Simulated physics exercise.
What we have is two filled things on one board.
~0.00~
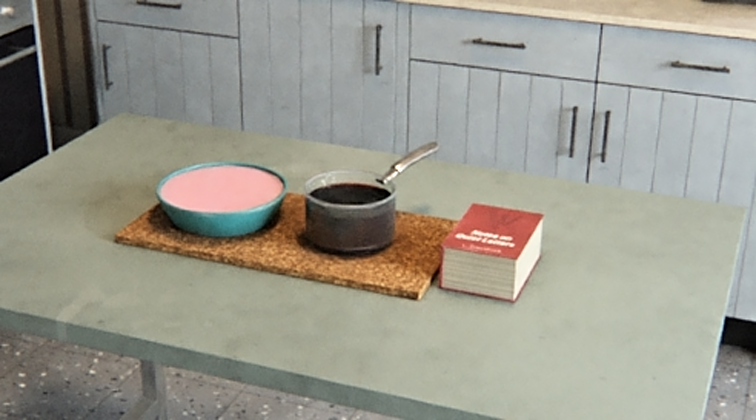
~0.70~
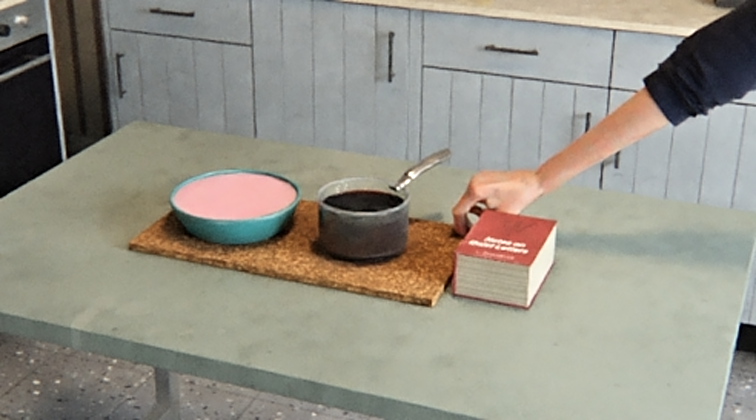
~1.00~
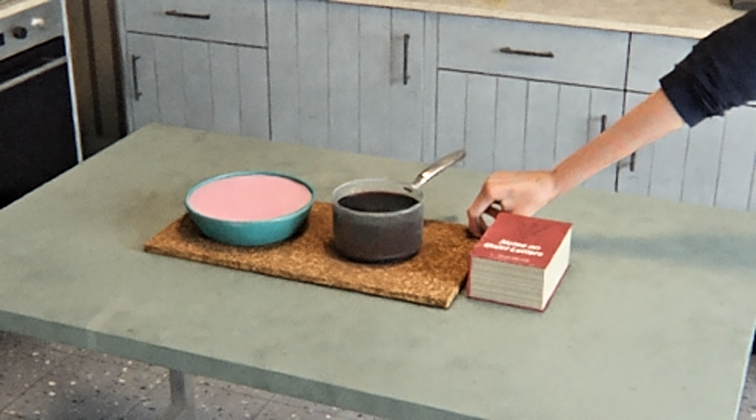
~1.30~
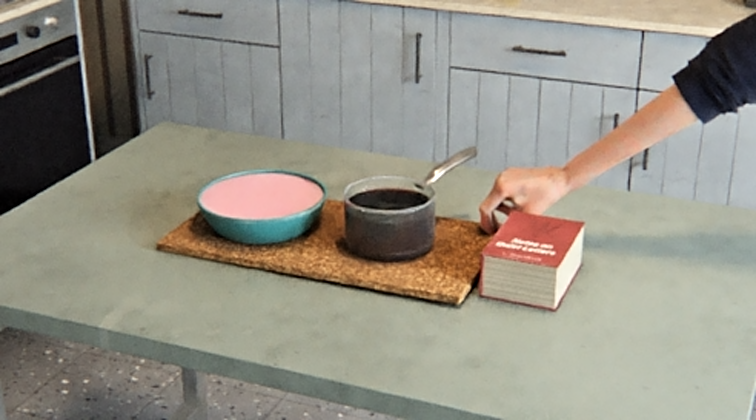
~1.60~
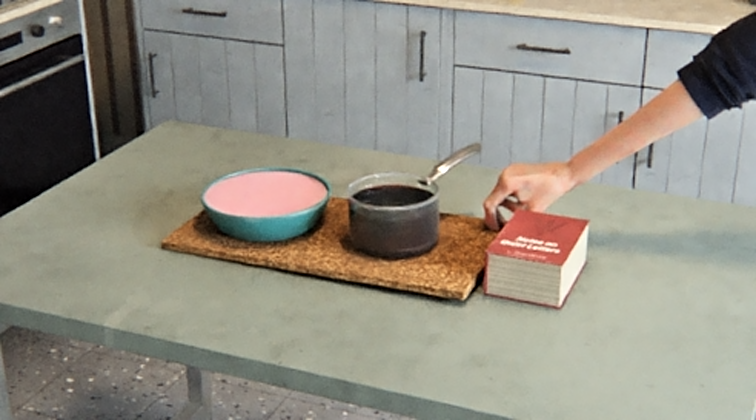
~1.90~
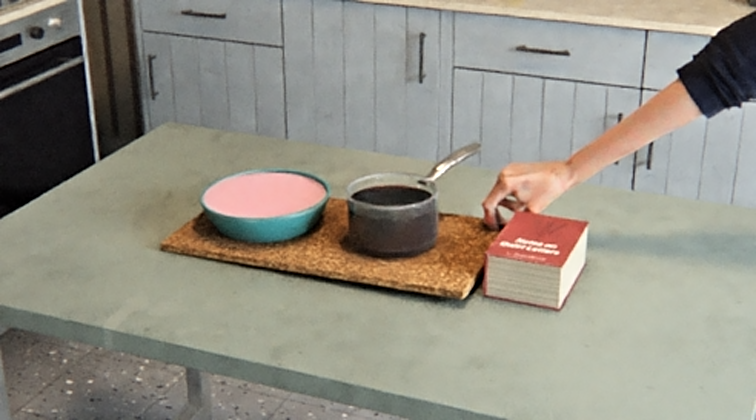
On a kitchen table, a hand grips the right end of a board and lifts it slightly.
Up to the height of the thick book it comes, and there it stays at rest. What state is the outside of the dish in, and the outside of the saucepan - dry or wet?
Dish: I'd say some spillage there. Saucepan: I'd say no spillage there.
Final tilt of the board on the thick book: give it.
I reckon something near 9°.
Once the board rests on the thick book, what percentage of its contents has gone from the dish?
28 in a hundred, roughly.
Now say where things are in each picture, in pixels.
In the first frame, the board lies flat; dish (223, 199) nearly full; saucepan (350, 212) about three quarters full; thick book (478, 274).
The second frame shows a hand takes the end of the board; dish nearly full, surface at (236, 197); saucepan about three quarters full, surface at (363, 207).
The third frame shows slope near 0°; dish (251, 208) nearly full; saucepan (378, 220) about three quarters full.
The fourth frame shows the board slopes by about 1°; dish nearly full, surface at (262, 197); saucepan about three quarters full, surface at (390, 206); thick book (518, 282).
In the fifth frame, the end is rising; dish (267, 204) nearly full; saucepan (394, 214) about three quarters full.
In the sixth frame, the end has come up a little; dish nearly full, surface at (266, 196); saucepan about three quarters full, surface at (393, 202); thick book (522, 282).
By 2.6 s, the board slopes by about 5°; dish, it has slopped over; saucepan, its rim is dry.
By 3.4 s, the board slopes by about 10°; dish, it has slopped over; saucepan, its rim is dry.
By 4.6 s, the board slopes by about 9°, resting on the thick book; dish, it has slopped over; saucepan, its rim is dry.
